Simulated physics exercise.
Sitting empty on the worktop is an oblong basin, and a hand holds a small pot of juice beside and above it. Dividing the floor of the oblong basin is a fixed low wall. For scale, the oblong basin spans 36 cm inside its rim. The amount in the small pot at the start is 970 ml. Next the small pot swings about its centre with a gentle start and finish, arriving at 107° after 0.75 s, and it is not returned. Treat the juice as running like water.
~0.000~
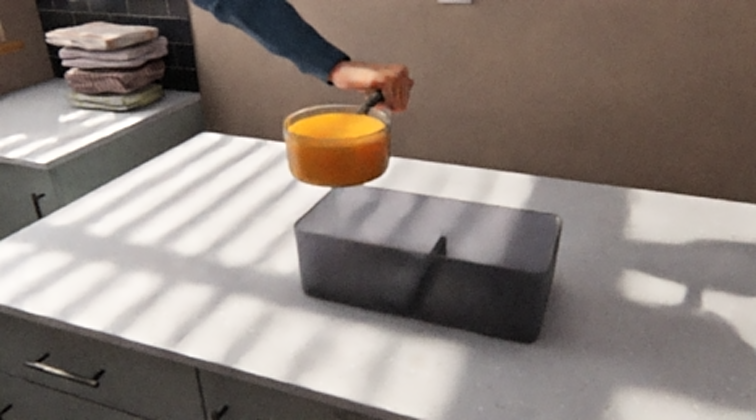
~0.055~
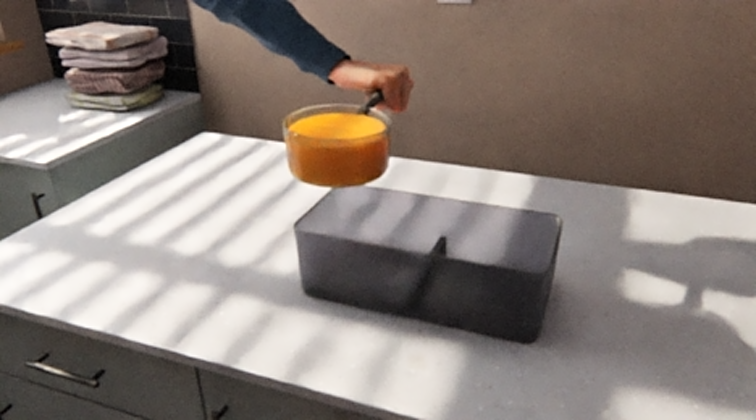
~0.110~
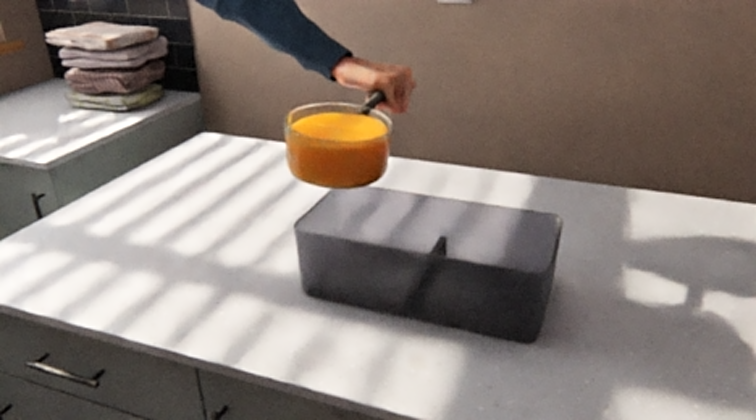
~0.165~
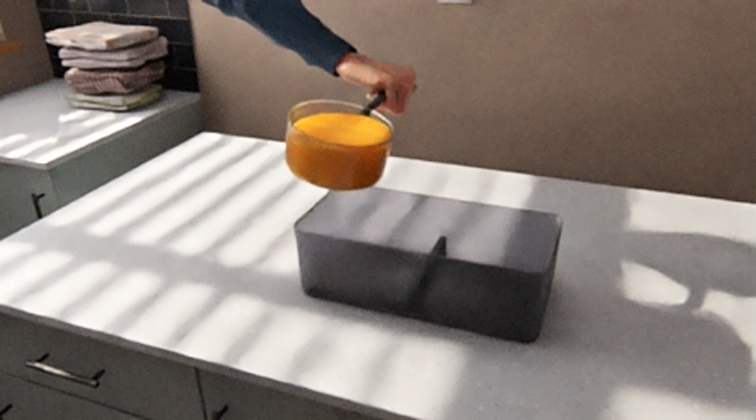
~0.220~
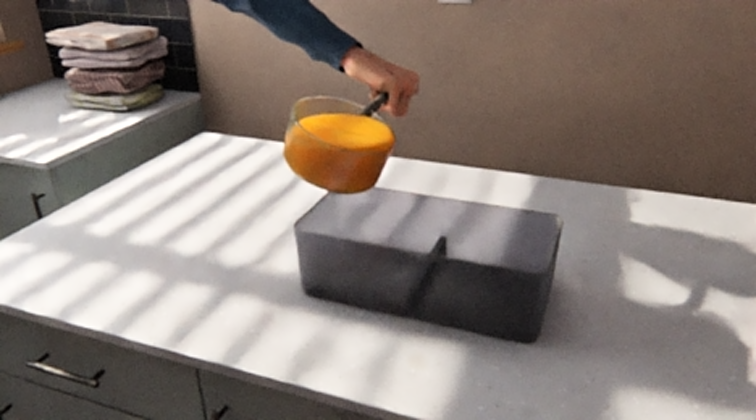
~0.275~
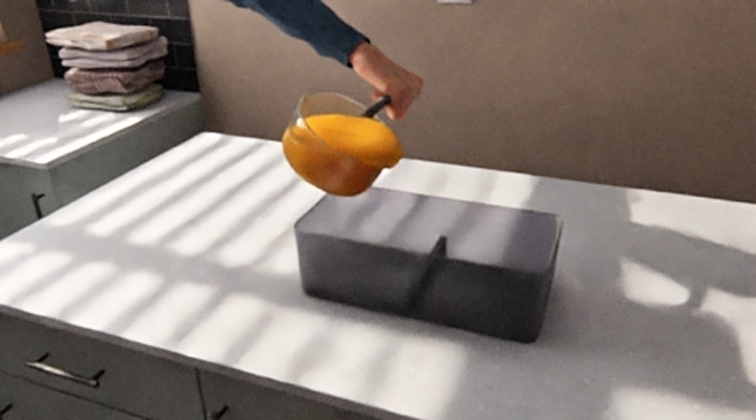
A hand at the end of a blue sleeve holds a small clear pot of orange juice above a pale kitchen worktop, seen from slightly above by a still camera. Below it sits an oblong dark grey basin with a divider, while folded cloths are stacked at the back left and striped sunlight crosses the surface. The hand gradually tilts the pot rightward, and the juice shifts to its right rim.
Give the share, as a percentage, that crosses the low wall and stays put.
Around 29 %.
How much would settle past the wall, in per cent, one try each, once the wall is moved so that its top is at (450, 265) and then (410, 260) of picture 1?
10 per cent first, 60 per cent second.
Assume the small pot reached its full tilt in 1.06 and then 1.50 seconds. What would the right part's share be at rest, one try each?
Around 40 per cent first, around 45 per cent next.
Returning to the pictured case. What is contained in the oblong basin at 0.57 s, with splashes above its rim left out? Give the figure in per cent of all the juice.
About 50%.
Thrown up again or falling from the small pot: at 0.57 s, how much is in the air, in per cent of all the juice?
26 per cent.
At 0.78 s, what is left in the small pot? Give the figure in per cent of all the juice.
Around 4 in a hundred.
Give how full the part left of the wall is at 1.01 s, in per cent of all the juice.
About 68 percent.
By 0.57 s the tilt is 92° and 23 per cent is still to pour, 27 is left of the wall and 22 right of it.
By 0.78 s the tilt is 107° and 4 per cent is still to pour, 62 is left of the wall and 28 right of it.
By 1.01 s the tilt is 107° and 0 per cent is still to pour, 67 is left of the wall and 29 right of it.
By 1.25 s the tilt is 107° and 0 per cent is still to pour, 68 is left of the wall and 29 right of it.
At rest 68 per cent lies left of the wall, 29 right of it and 3 outside.
